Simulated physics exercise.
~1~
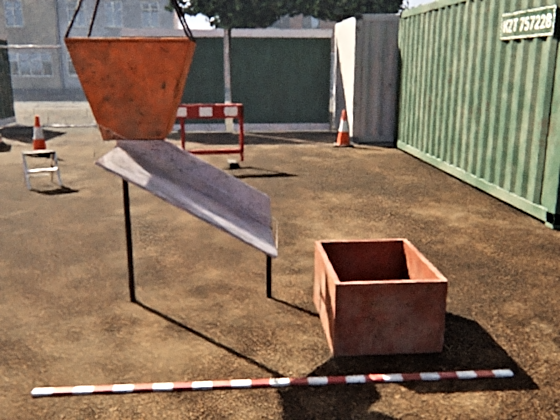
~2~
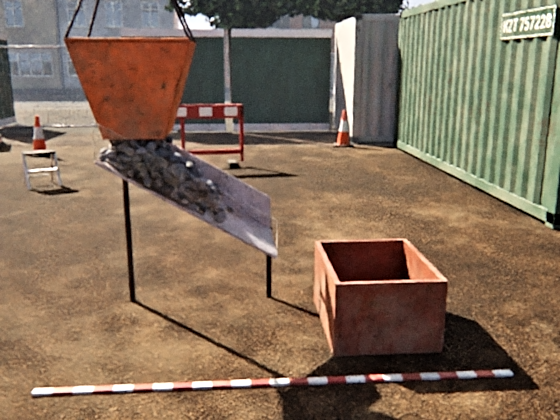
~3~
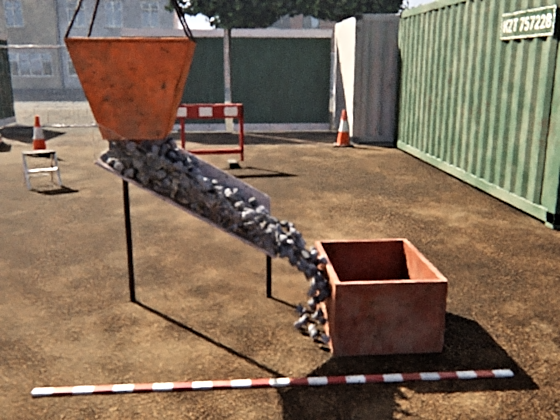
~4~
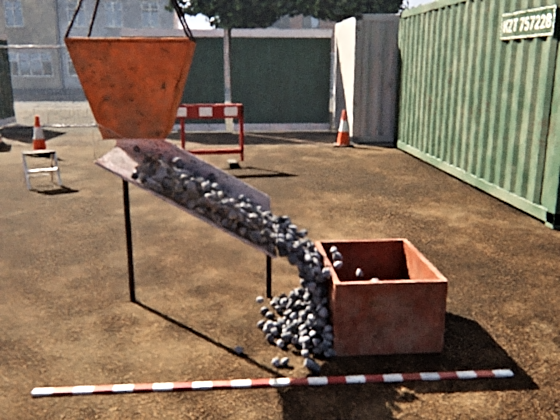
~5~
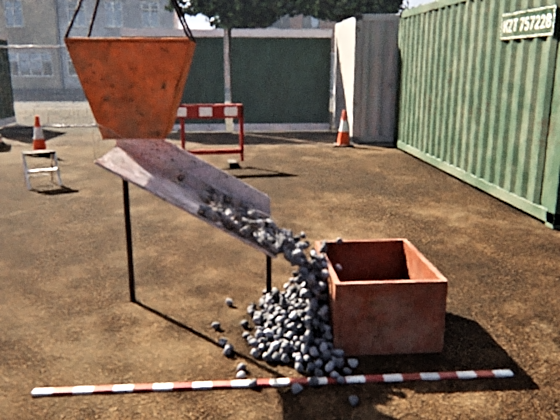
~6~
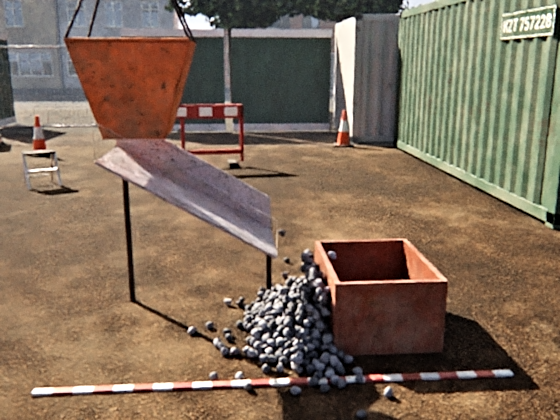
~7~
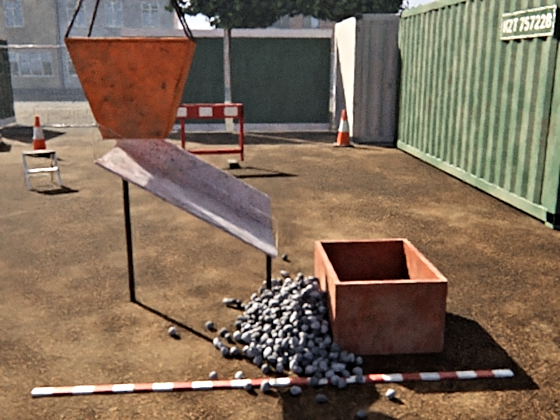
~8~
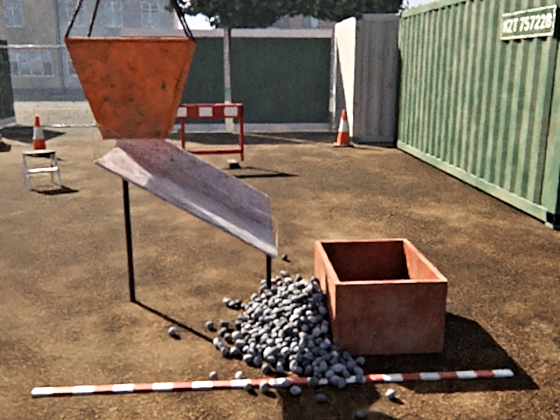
Grey stones sliding from an orange skip down a sloping steel chute, mostly missing the reddish bin and piling up left of it.
